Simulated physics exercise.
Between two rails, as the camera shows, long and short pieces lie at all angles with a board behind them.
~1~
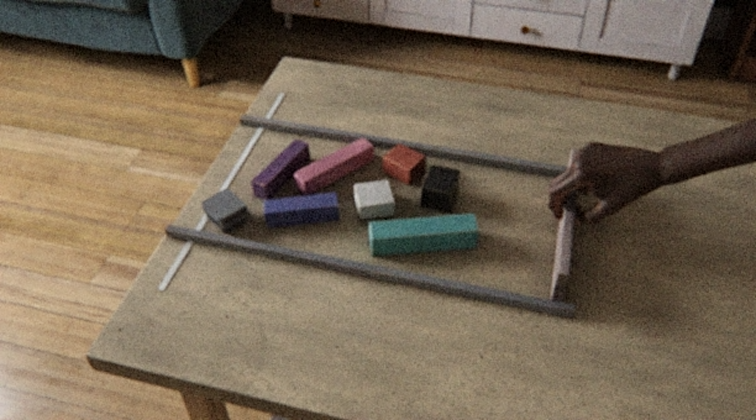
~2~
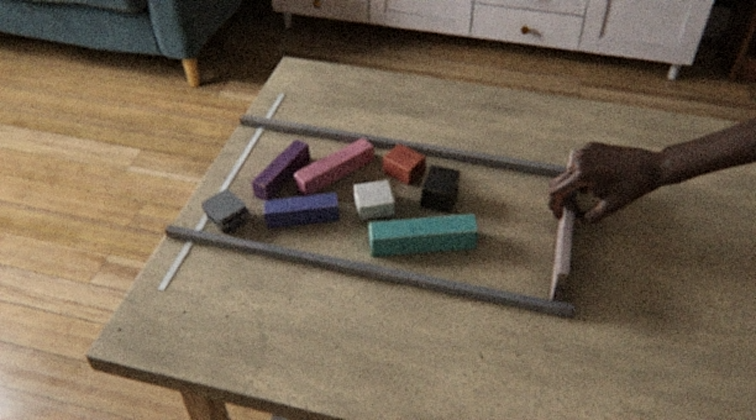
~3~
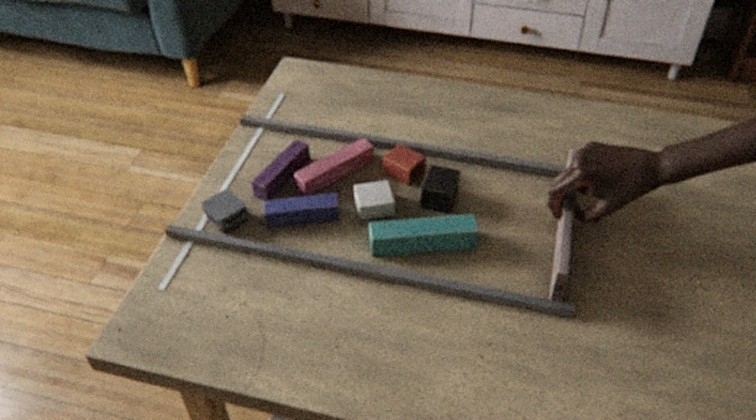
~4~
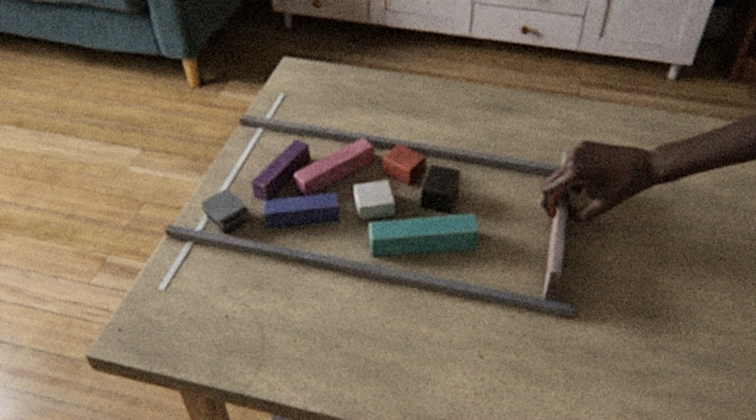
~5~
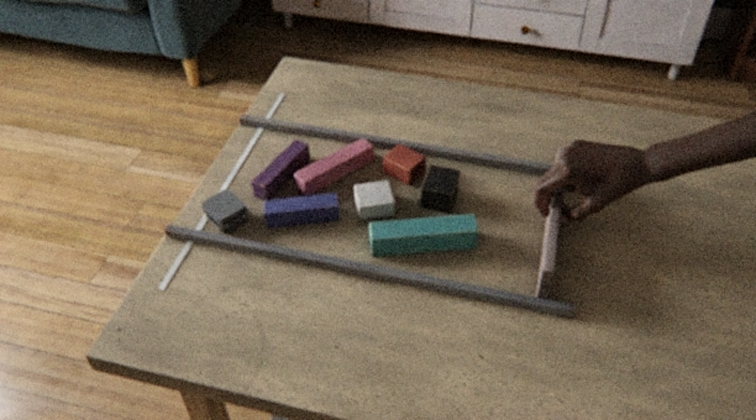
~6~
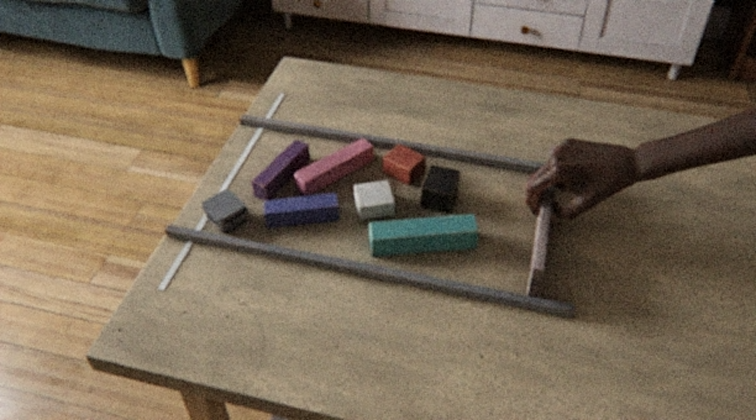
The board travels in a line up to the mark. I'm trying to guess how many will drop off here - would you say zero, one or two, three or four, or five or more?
I'd say five or more.
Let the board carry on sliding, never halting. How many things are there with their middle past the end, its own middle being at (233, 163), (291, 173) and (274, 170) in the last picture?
In order of the places given, that's 6, 1 and 3.
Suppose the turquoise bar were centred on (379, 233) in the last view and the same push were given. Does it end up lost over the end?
Lab note: It goes off the edge.
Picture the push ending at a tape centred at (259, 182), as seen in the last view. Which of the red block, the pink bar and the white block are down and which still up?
Red block: Stays in place; pink bar: Stays in place; white block: Stays in place.
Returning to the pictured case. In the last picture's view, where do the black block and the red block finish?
First (226, 150), then (242, 130).
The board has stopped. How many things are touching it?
Count recorded: 2.
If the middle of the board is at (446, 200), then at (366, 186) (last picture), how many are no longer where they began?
The first count is 2, and then it's 7.
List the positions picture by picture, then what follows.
Grey case (225, 212); purple bar (282, 169); blue bar (302, 210); board (567, 222); tape (231, 177), in the first frame.
Purple bar (282, 170); white block (374, 200), in the second frame.
Blue bar (302, 210); turquoise bar (423, 235), in the third frame.
Grey case (225, 212); red block (404, 164), in the fourth frame.
Purple bar (282, 170); pink bar (335, 167), in the fifth frame.
Grey case (225, 212); purple bar (282, 170); blue bar (302, 210); board (544, 218); tape (231, 177), in the sixth frame.
A little later, none off yet; grey case at rest near (225, 212); purple bar at rest near (282, 170); blue bar at rest near (302, 210).
When it is over, the number that fall off is five or more; down, turquoise bar, white block, pink bar, blue bar, purple bar and grey case.
